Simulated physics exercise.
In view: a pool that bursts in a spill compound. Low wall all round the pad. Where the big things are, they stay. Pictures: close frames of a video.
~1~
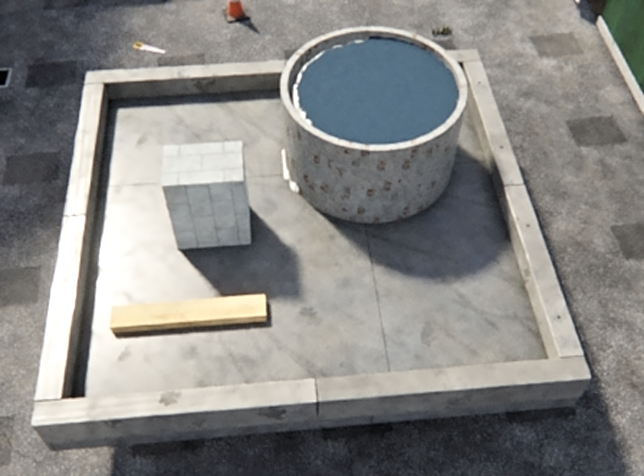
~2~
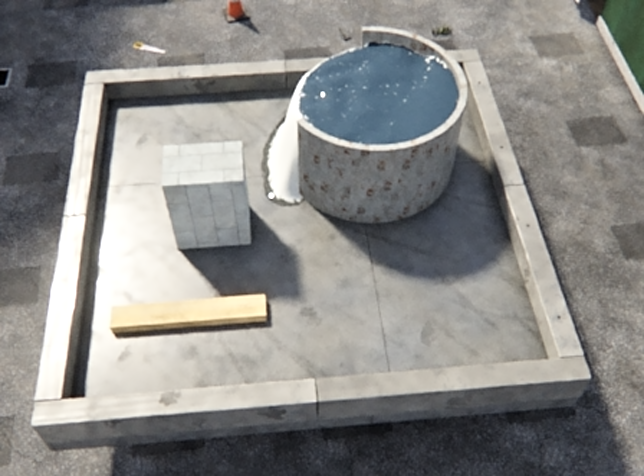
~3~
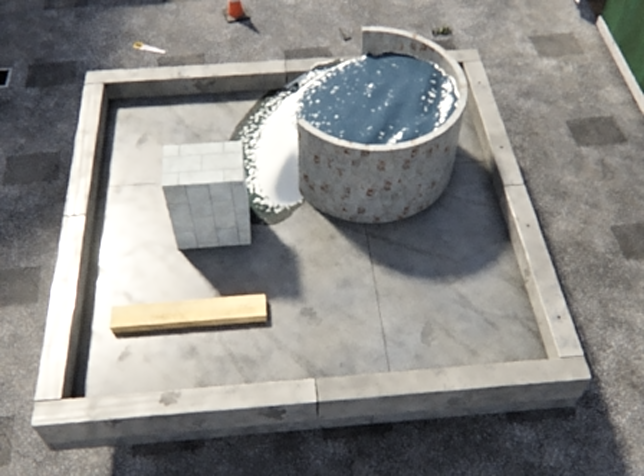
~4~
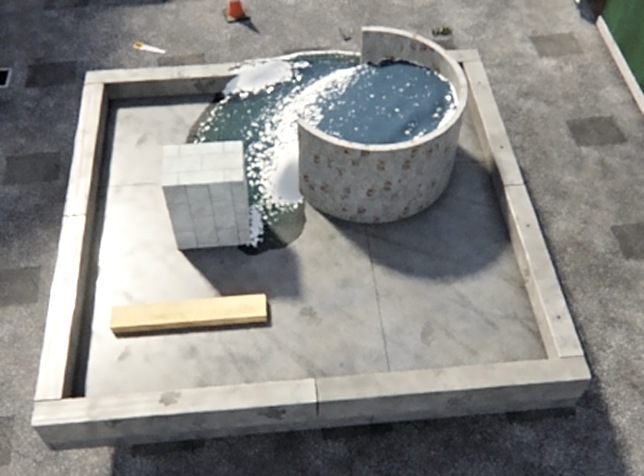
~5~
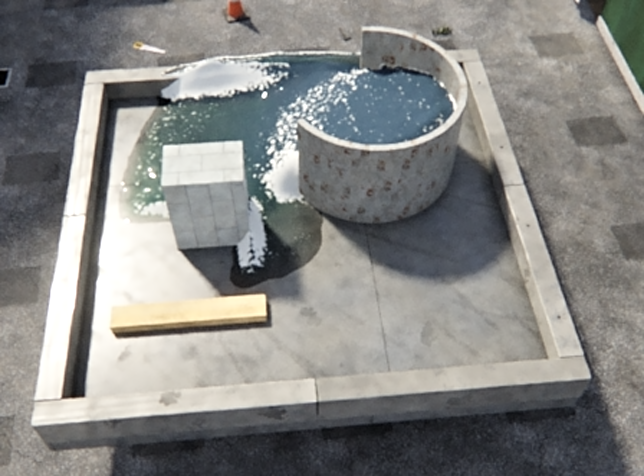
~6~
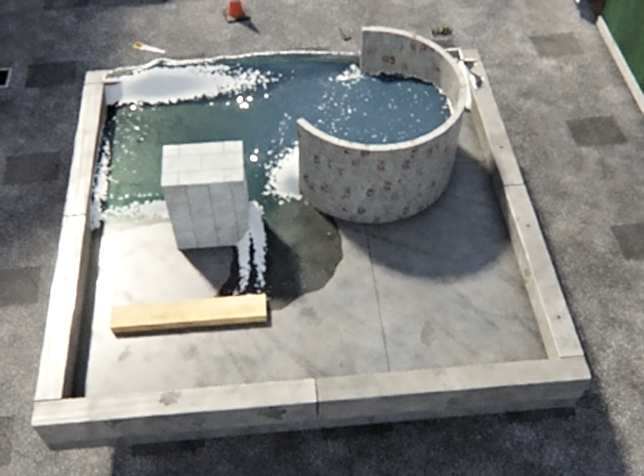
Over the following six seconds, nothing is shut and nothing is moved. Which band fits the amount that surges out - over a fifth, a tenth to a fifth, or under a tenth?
Escaping water tops a fifth.
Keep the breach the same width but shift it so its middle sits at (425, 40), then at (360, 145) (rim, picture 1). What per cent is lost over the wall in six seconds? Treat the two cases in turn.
Results in order: 44% and 16%.
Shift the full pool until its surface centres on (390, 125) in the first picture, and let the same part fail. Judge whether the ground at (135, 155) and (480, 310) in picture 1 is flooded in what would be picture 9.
In the order asked: Soaked and untouched.
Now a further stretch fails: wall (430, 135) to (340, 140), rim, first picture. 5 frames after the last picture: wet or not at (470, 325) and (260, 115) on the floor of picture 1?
Soaked, spared.
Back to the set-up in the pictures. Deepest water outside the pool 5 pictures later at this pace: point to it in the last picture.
Look close to (104, 150).
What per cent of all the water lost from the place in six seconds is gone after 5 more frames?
Around 45 %.
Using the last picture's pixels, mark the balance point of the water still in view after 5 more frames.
The balance point is around (268, 150).
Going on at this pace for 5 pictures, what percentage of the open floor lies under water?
Roughly 60 per cent.
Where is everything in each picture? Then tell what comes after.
The first picture shows still water in the round pool at (373, 89).
In the second picture, the front is at a hidden place, out from the gap at (298, 111).
In the third picture, the front is at (261, 218), out from the gap at (298, 115).
In the fourth picture, water pours out at (298, 121) and has run to (252, 249).
In the fifth picture, the front is at a hidden place, out from the gap at (298, 123).
In the sixth picture, the front is at (93, 235), out from the gap at (298, 124).
A moment on, water covers 50 % of the floor; the low wall has let 8 % over.
Next, water covers 55 % of the floor; the low wall has let 14 % over.
Then, water covers 70 % of the floor; the low wall has let 28 % over.
Later, water covers 85 % of the floor; the low wall has let 31 % over.
In the end, water covers 85 % of the floor; the low wall has let 31 % over.
